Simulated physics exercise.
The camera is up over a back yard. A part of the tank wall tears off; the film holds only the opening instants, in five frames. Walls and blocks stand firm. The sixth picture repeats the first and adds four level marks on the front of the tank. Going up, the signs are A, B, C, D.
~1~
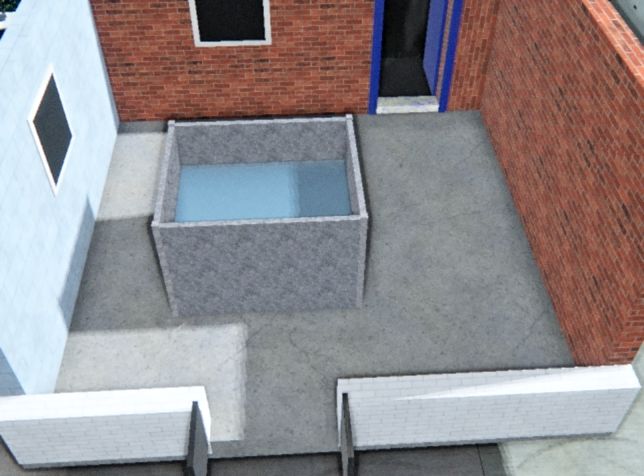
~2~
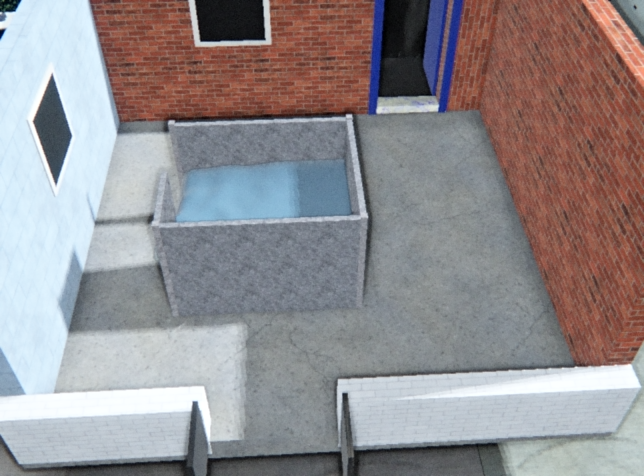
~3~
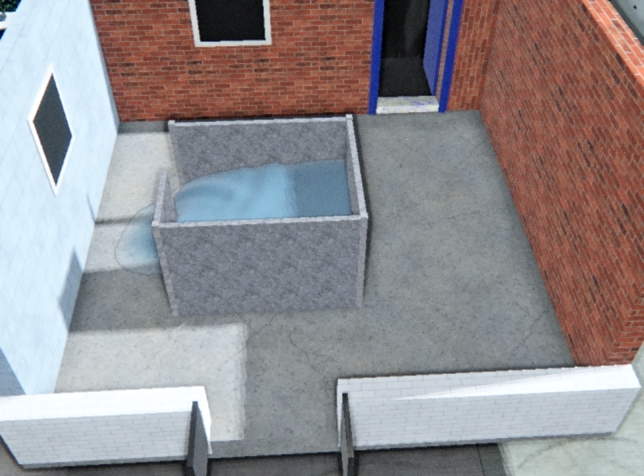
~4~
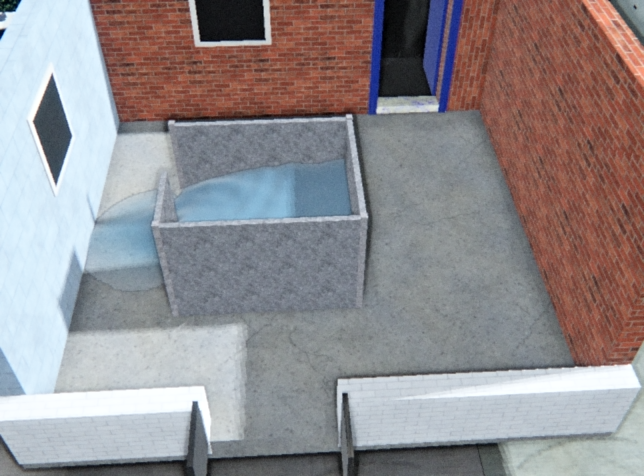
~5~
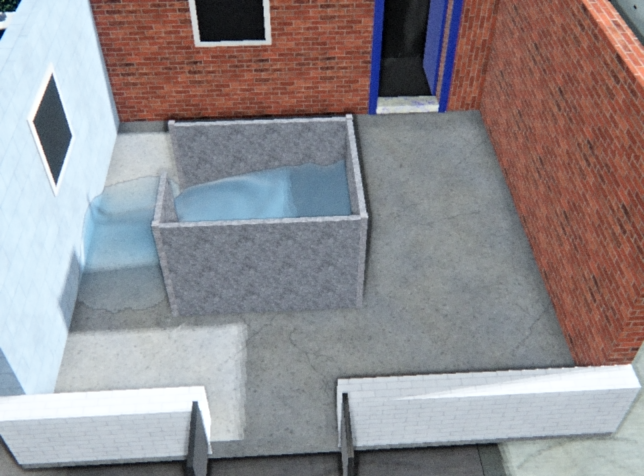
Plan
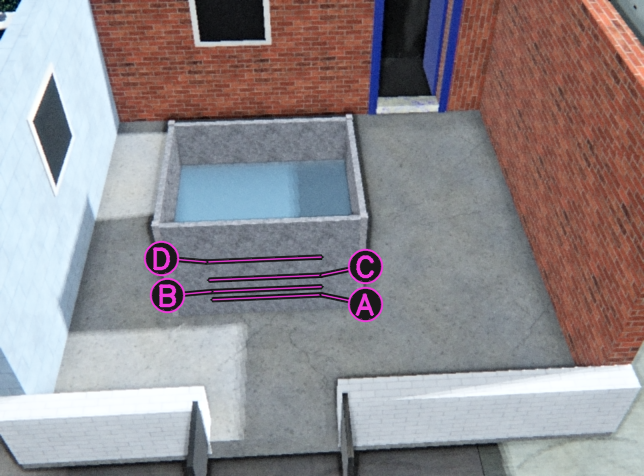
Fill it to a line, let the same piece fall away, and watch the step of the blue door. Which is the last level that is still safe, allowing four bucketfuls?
Line D.
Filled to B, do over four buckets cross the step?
No, not at all.
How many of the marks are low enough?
All of them.
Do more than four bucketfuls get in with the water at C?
No.
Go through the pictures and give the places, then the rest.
Water in the tank at rest, its middle at (264, 206); foot of the blue doorway at (407, 112); open gate at (271, 380), in the first picture.
Water covers 1 % of the ground, its front hidden from here, in the second picture.
Front seen at (124, 256), 3 % of the ground wet, in the third picture.
Front seen at (88, 253), 6 % of the ground wet, in the fourth picture.
Front seen at (79, 294), 9 % of the ground wet, in the fifth picture.
On the marked copy, A at (267, 297); B at (266, 289); C at (265, 277); D at (264, 259); from the bottom up A, B, C, D.
Choosing A, nothing gets over.
Choosing B, nothing gets over.
Choosing C, nothing gets over.
Choosing D, a splash gets over, under a bucket.
